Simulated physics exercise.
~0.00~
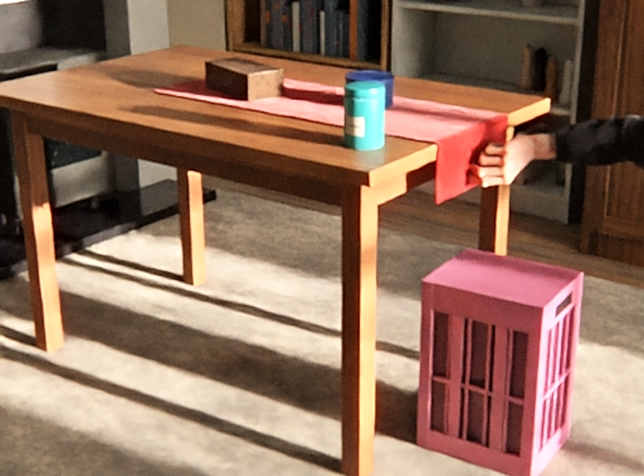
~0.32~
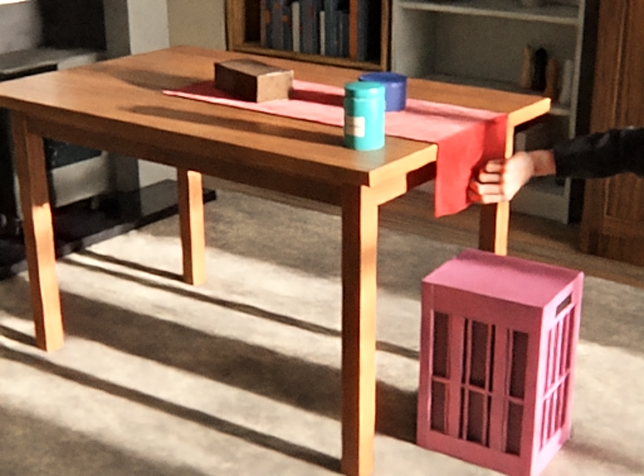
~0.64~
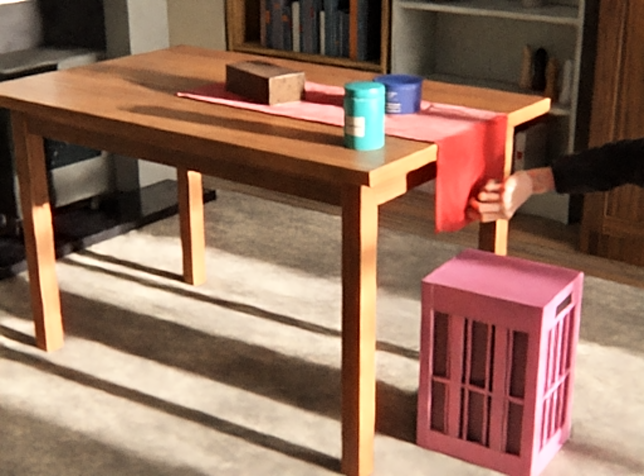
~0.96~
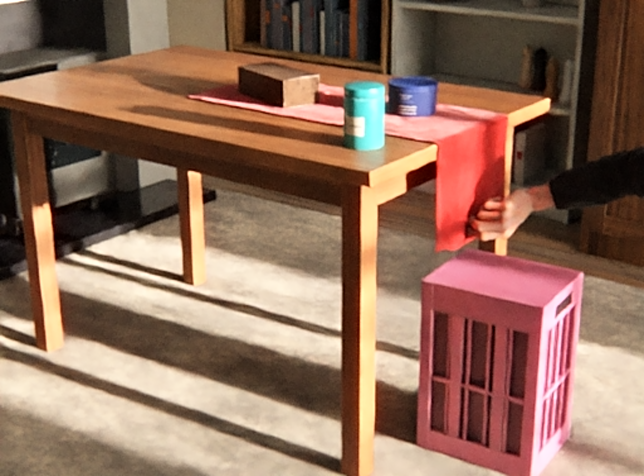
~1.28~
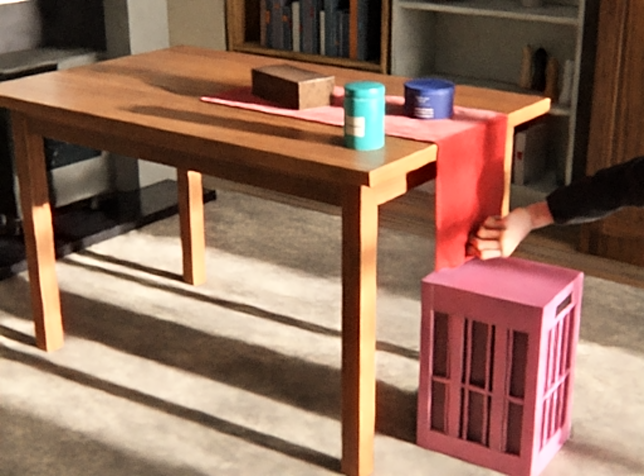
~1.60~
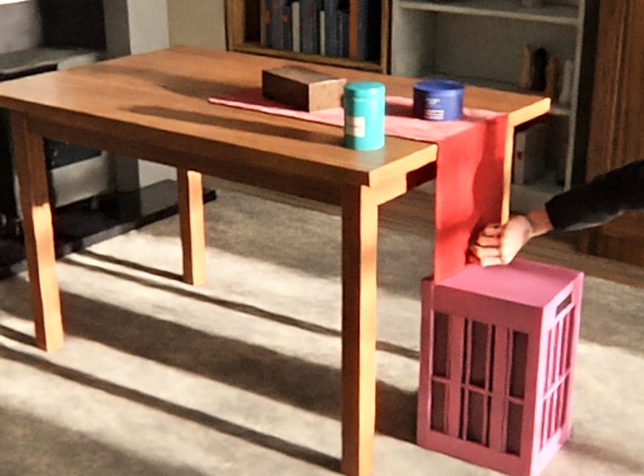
Red cloth being pulled down by a hand onto a pink crate, carrying a blue tub and brown block rightward past a still turquoise jar.
